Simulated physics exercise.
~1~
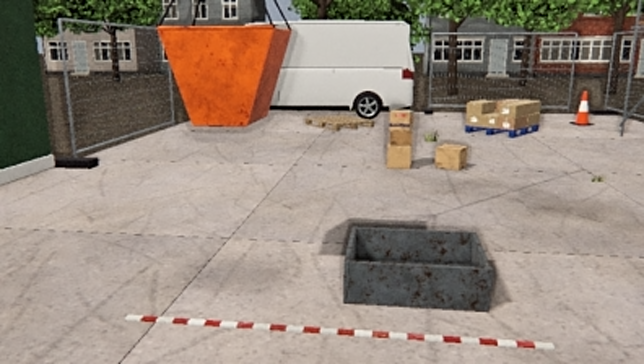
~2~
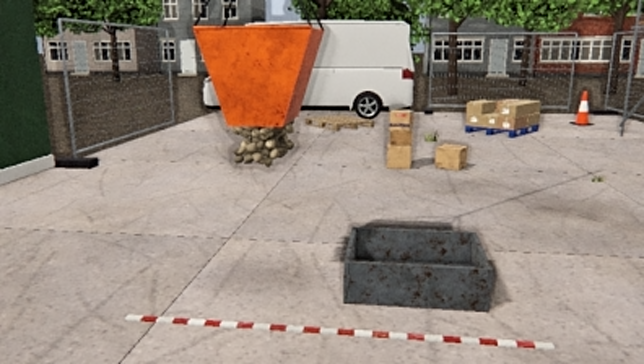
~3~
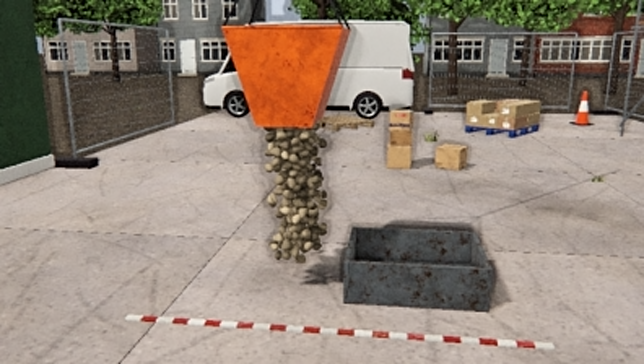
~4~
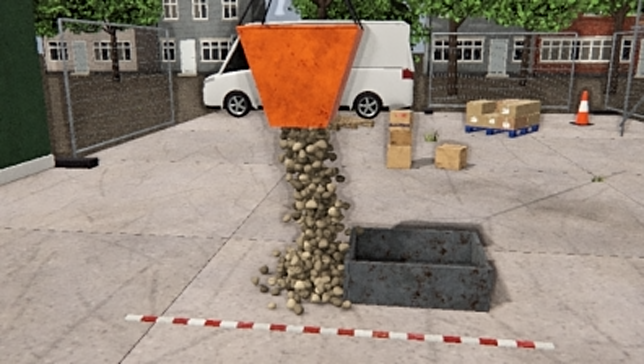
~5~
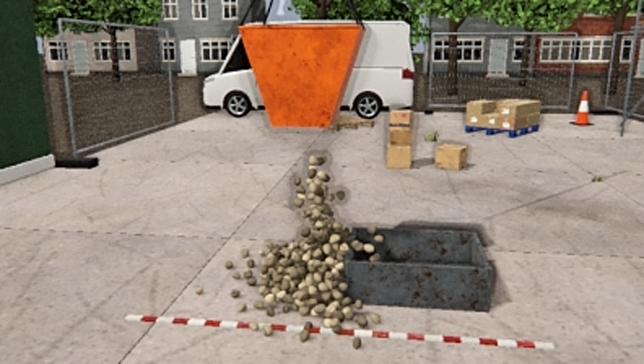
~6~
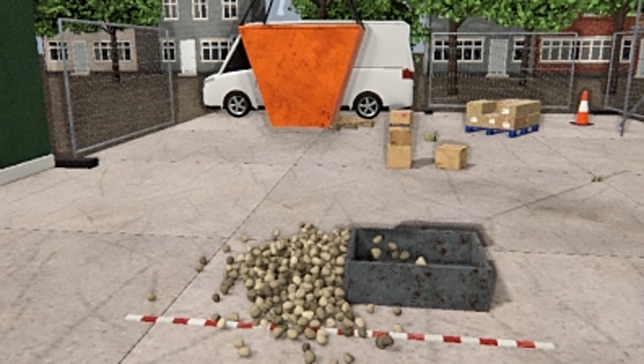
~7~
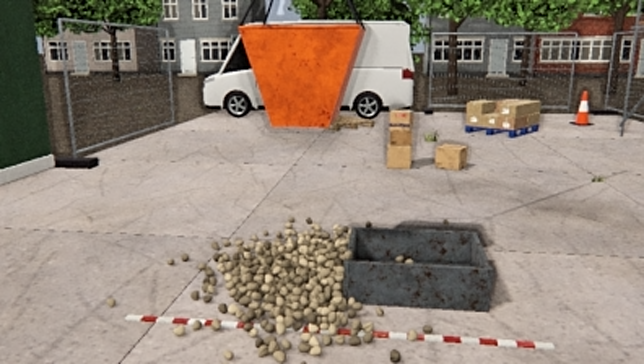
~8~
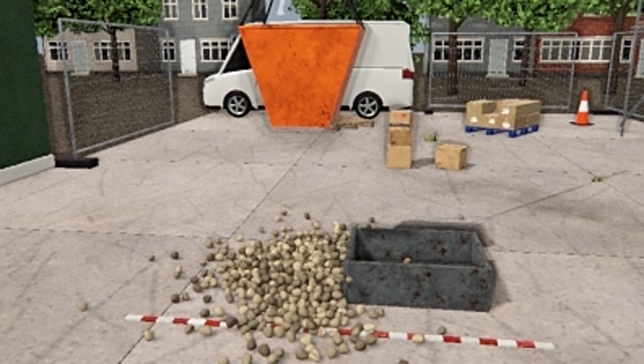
An orange hopper glides to the right above a paved yard, in front of a parked white van, toward an open dark metal bin. Round, smooth stones begin pouring from its bottom while it is still moving, falling in a thick column. The hopper stops short of the bin, and the stones land on the paving just to its left. They heap against the bin's side and spill over the red and white striped strip, while a few bounce into or past the bin. Finally the emptied hopper hangs still above a wide, scattered pile, with the bin nearly empty.
